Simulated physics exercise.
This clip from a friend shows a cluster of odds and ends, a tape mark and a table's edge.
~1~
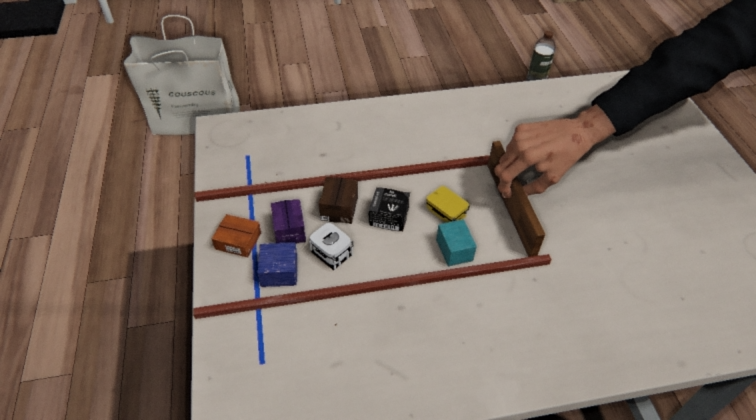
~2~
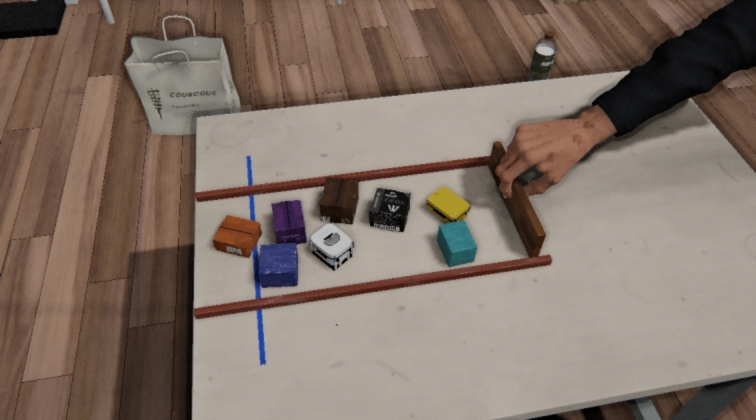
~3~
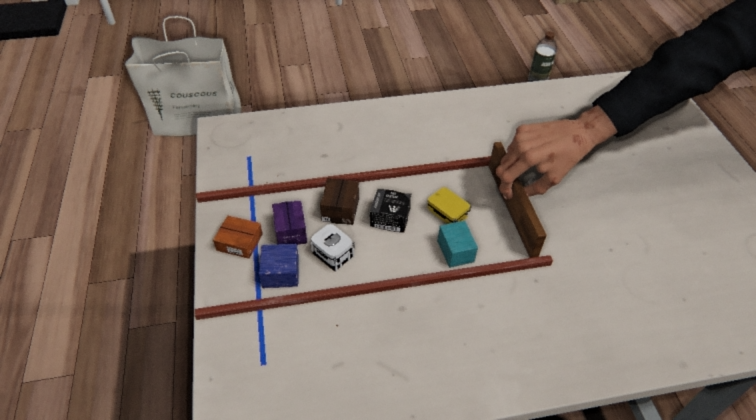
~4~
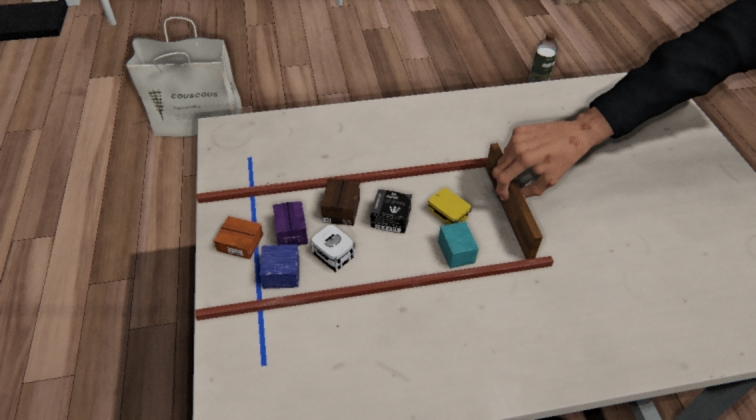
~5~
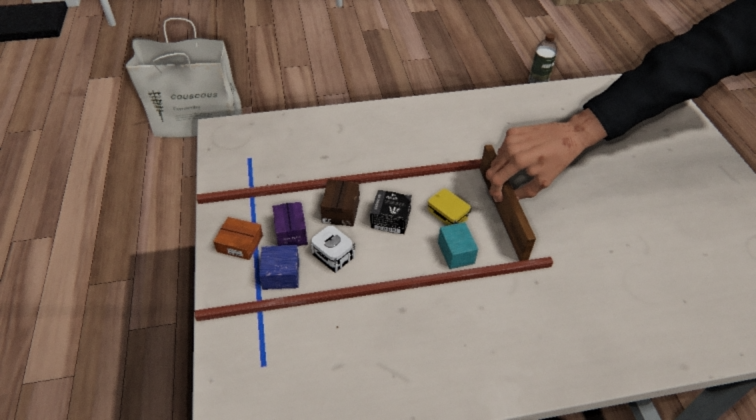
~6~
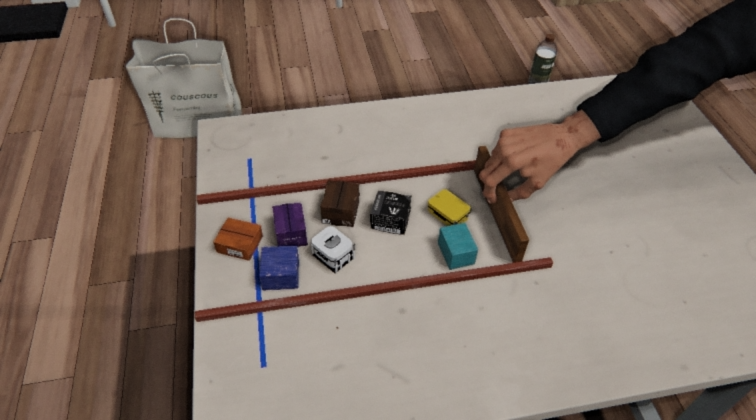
A hand in a dark sleeve grips a brown wooden board on a pale tabletop above a plank floor, seen from a fixed high angle. Between two red rails sit orange, blue, purple, brown, white, black, yellow and turquoise blocks, with blue tape at left and a paper bag and bottle beyond. The hand holds nearly still, then slides the board slightly left, while the blocks stay put.
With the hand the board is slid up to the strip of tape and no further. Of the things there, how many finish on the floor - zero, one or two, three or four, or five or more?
Three or four finish on the floor.
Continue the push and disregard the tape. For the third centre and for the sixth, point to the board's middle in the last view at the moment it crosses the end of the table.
Its middle is around (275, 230) and later (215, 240).
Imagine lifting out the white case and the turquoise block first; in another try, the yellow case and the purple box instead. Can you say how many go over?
That makes 2 fallen, then 1 fallen in the other try.
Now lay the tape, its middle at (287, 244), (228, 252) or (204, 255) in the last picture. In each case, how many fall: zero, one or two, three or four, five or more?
So, one after another, I'd give just one or two; five or over; five or more.
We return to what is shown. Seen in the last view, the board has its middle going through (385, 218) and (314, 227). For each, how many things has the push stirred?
I get 6 at the one place and 8 at the other.
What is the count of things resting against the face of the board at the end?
Contact count: 3.
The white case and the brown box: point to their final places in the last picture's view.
They finish at roughly (209, 272) and (233, 204) respectively.
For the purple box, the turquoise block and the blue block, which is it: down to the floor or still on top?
Verdict: Purple box down; turquoise block still on; blue block down.
Soon after, none off yet; orange box at rest near (239, 239); blue block at rest near (280, 268); purple box at rest near (290, 226).
Then, none off yet; orange box at rest near (237, 239); blue block at rest near (278, 269); purple box moved a little near (276, 226).
Further on, none off yet; orange box tipped well over near (175, 260); blue block moved well along near (211, 281); purple box moved well along near (210, 233).
At rest, the number that fall off is three or four; fallen, purple box, blue block and orange box.
